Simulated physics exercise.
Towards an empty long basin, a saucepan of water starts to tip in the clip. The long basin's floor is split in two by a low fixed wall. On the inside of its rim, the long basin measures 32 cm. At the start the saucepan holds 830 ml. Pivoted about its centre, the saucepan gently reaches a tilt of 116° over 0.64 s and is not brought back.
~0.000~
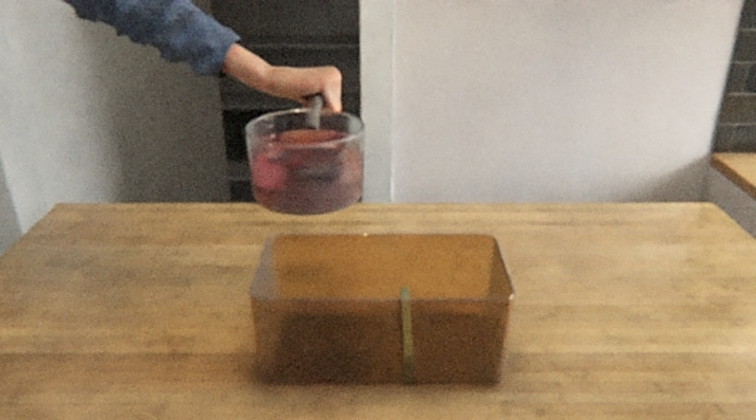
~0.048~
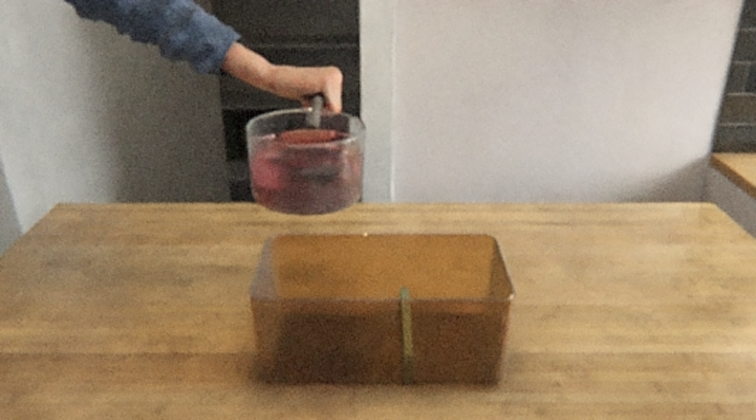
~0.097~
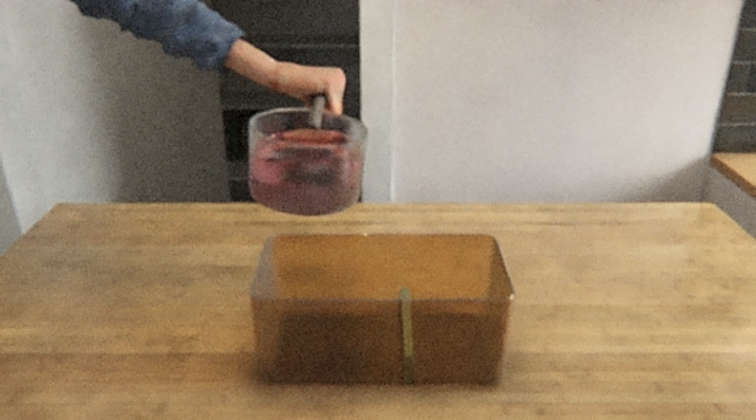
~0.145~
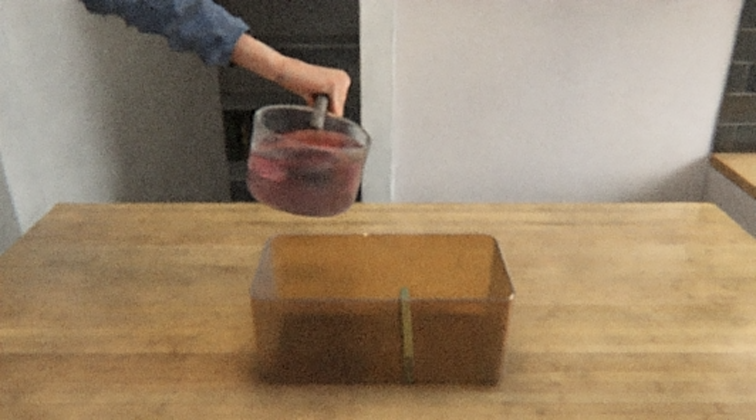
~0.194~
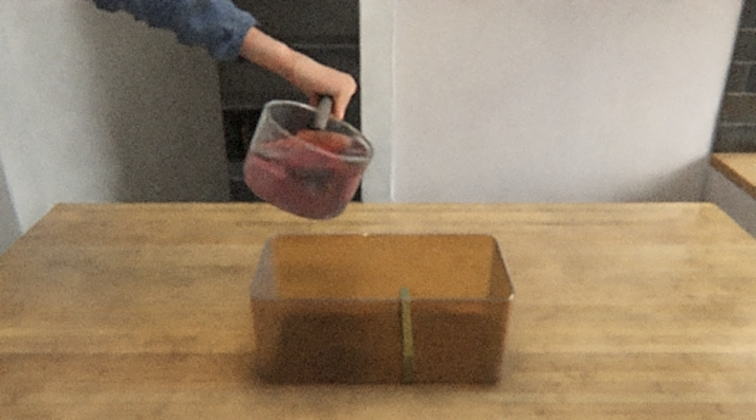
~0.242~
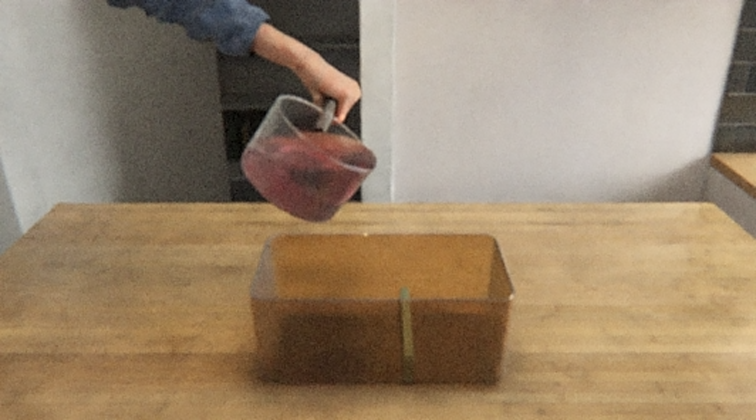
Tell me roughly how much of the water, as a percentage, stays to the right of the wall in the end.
Around 42 per cent stays on the right.
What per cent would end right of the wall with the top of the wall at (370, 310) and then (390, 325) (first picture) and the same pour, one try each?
90 per cent first, 60 per cent second.
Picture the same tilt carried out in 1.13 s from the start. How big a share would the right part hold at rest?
That would give about 60 percent.
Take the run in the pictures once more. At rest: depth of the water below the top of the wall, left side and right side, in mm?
24 mm left, 22 mm right.
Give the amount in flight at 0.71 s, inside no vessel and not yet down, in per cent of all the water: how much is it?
Around 7 per cent of the liquid is in flight.
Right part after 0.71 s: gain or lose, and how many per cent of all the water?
The right part's share shrinks by around 4 per cent.
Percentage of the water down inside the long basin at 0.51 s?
Around 28 percent.
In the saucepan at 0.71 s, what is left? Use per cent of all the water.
4 in a hundred, give or take.
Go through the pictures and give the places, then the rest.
Tilt 0°; pouring edge (364, 128); surface from (253, 144) to (362, 145); the long basin's rim runs from (260, 265) to (505, 265); the wall's top is at (406, 320), in the first frame.
Tilt 2°; pouring edge (364, 129); surface from (252, 144) to (362, 145), in the second frame.
Tilt 6°; pouring edge (367, 134); surface from (254, 144) to (363, 145), in the third frame.
Tilt 14°; pouring edge (370, 142); surface from (254, 144) to (366, 147), in the fourth frame.
Tilt 24°; pouring edge (373, 153); surface from (254, 144) to (369, 149), in the fifth frame.
Tilt 36°; pouring edge (373, 166); surface from (251, 144) to (371, 154); 1 per cent is over the edge, in the sixth frame.
After 0.51 s the tilt is 105° and 30 per cent is still to pour, 6 is left of the wall and 22 right of it.
After 0.71 s the tilt is 116° and 4 per cent is still to pour, 43 is left of the wall and 46 right of it.
After 0.92 s the tilt is 116° and 0 per cent is still to pour, 55 is left of the wall and 41 right of it.
After 1.14 s the tilt is 116° and 0 per cent is still to pour, 56 is left of the wall and 42 right of it.
In the end 56 per cent lies left of the wall, 42 right of it and 2 outside.
